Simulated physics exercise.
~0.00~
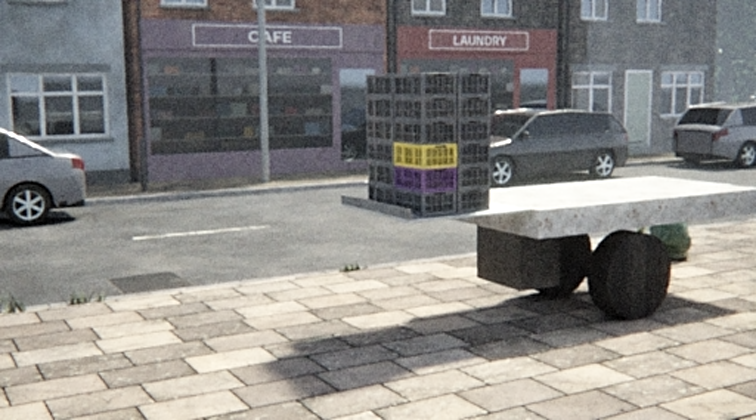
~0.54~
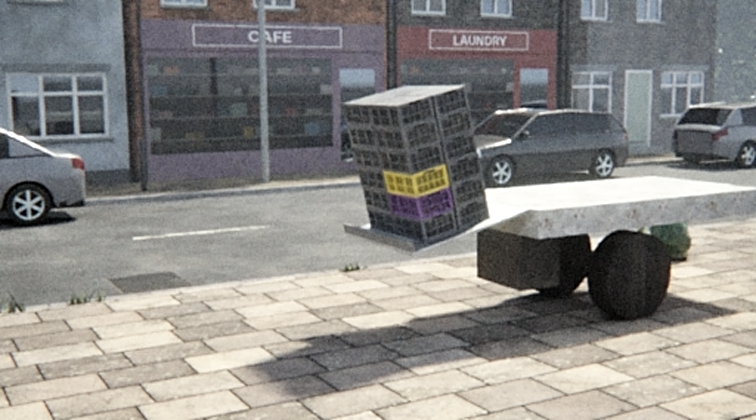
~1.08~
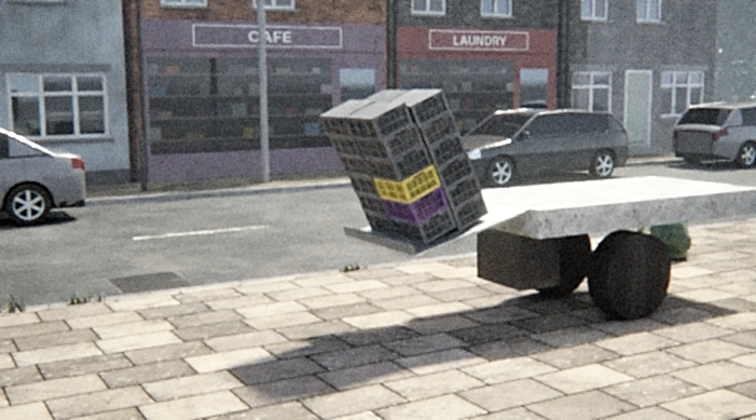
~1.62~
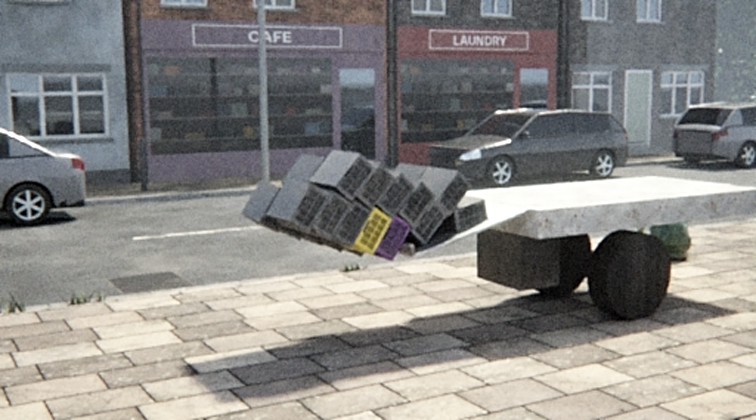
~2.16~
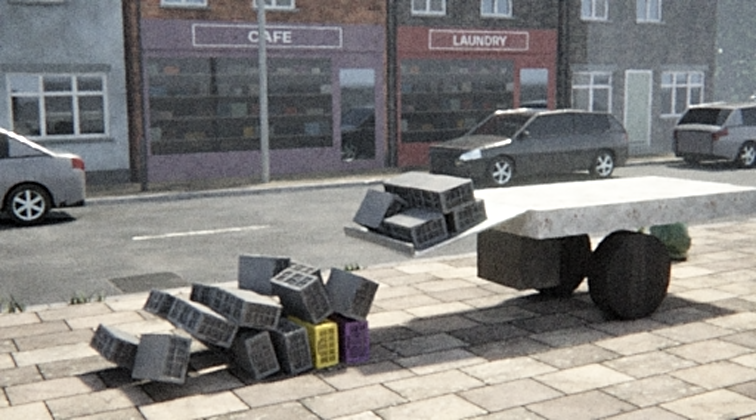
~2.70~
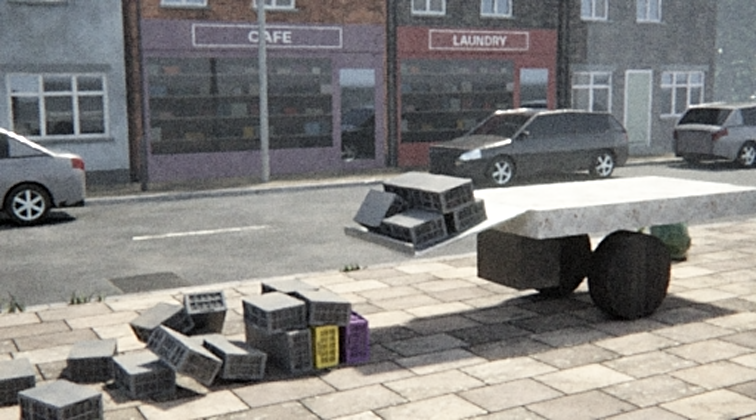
A tall stack of dark grey crates, with one yellow and one purple crate low in it, stands on a flap at the left end of a pale flat-bed. A fixed camera looks across a paved pavement toward a road, parked cars, a purple cafe and a red laundry. The flap tilts down to the left, and the stack leans with it. The crates then topple leftward, breaking apart as they spill off the edge. Most tumble onto the paving and spread left, the yellow and purple ones side by side, while a few stay heaped on the sloping flap.
